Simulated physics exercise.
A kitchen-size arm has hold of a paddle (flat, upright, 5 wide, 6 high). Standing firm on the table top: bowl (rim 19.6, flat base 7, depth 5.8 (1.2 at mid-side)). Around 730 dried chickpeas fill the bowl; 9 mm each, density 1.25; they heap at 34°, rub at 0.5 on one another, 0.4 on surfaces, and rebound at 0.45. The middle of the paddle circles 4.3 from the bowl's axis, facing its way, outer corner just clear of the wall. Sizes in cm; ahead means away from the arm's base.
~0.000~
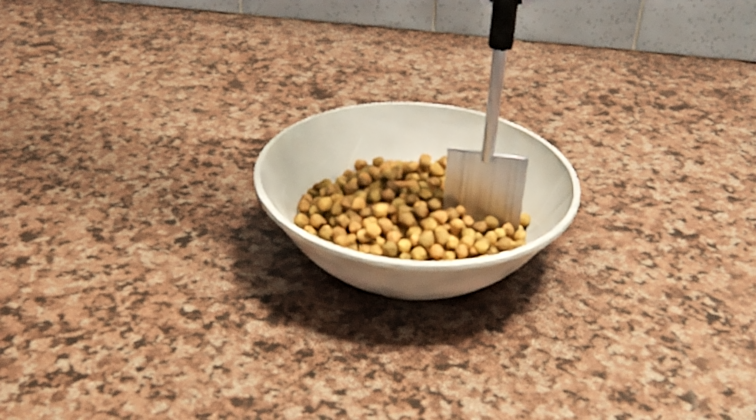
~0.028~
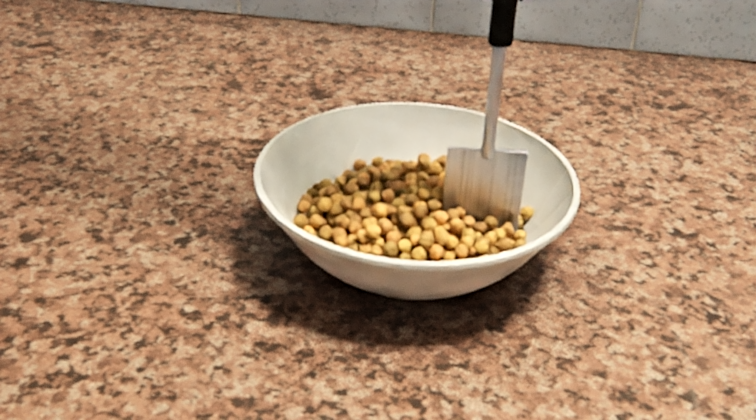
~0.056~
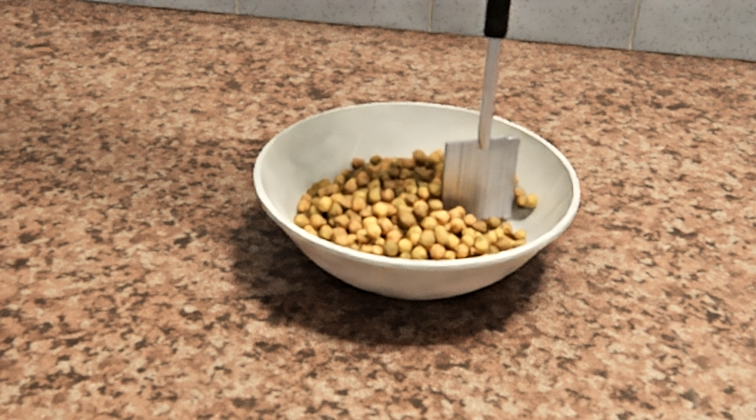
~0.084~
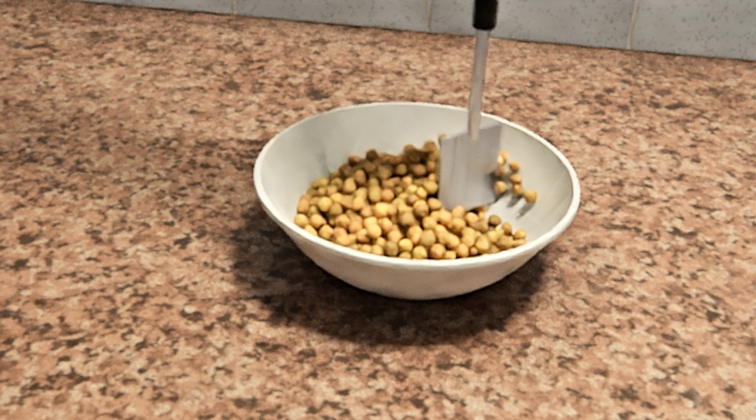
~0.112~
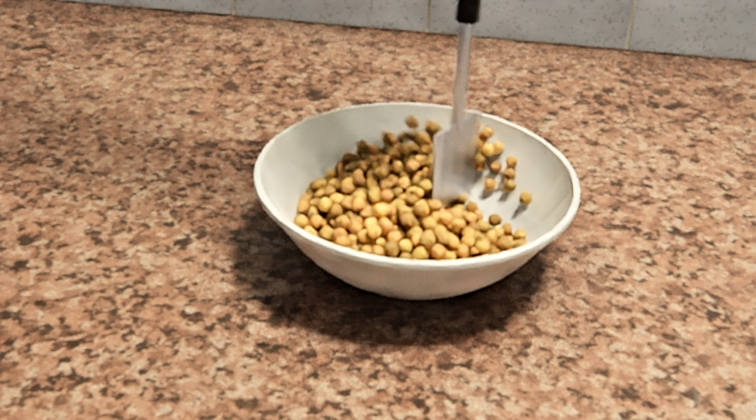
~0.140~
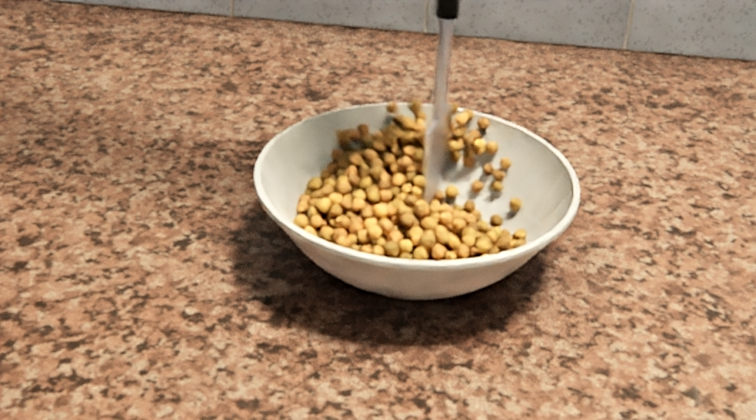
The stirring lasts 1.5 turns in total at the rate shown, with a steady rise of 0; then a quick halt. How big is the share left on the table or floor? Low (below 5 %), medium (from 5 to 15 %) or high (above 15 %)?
Answer: High; above 15 % of the dried chickpeas finish on the table or floor.
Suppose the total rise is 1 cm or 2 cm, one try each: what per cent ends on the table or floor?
Some 20 and 15 per cent.
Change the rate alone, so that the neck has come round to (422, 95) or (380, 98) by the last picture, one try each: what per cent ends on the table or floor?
About 35 and 55 per cent.
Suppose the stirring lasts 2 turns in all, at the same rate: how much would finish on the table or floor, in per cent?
In that case some 25 per cent.
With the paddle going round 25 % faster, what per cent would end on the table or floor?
It would be near 35 per cent.
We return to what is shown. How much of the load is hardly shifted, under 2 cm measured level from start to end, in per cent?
About 5 per cent.
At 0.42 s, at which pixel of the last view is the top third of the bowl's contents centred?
At about (418, 240).
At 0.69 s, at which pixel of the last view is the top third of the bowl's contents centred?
At about (427, 150).
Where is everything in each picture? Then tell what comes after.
The first picture shows paddle neck at (491, 131), 0° round; upper third of the load around (411, 210), from x 300 to 525, top at y 160; 727 in the bowl.
The second picture shows paddle neck at (490, 128), 6° round; upper third of the load around (411, 206), from x 300 to 525, top at y 160.
The third picture shows paddle neck at (486, 118), 23° round; upper third of the load around (418, 197), from x 300 to 530, top at y 155.
The fourth picture shows paddle neck at (475, 109), 41° round; upper third of the load around (417, 189), from x 300 to 530, top at y 135.
The fifth picture shows paddle neck at (459, 102), 60° round; upper third of the load around (412, 178), from x 300 to 525, top at y 120.
The sixth picture shows paddle neck at (440, 97), 78° round; upper third of the load around (398, 168), from x 300 to 520, top at y 105; 727 in the bowl.
After 0.42 s, 257° round, highest piece 9 above the table; 667 in the bowl, 38 on the table or floor, 22 in flight or on the tool.
After 0.69 s, 77° round, highest piece 8 above the table; 603 in the bowl, 114 on the table or floor, 10 in flight or on the tool.
After 1.03 s, 180° round, highest piece 6 above the table; 560 in the bowl, 167 on the table or floor.
After 1.73 s, 180° round, highest piece 6 above the table; 559 in the bowl, 168 on the table or floor.
At rest, 559 in the bowl, 168 on the table or floor. That is 23 % on the table or floor.
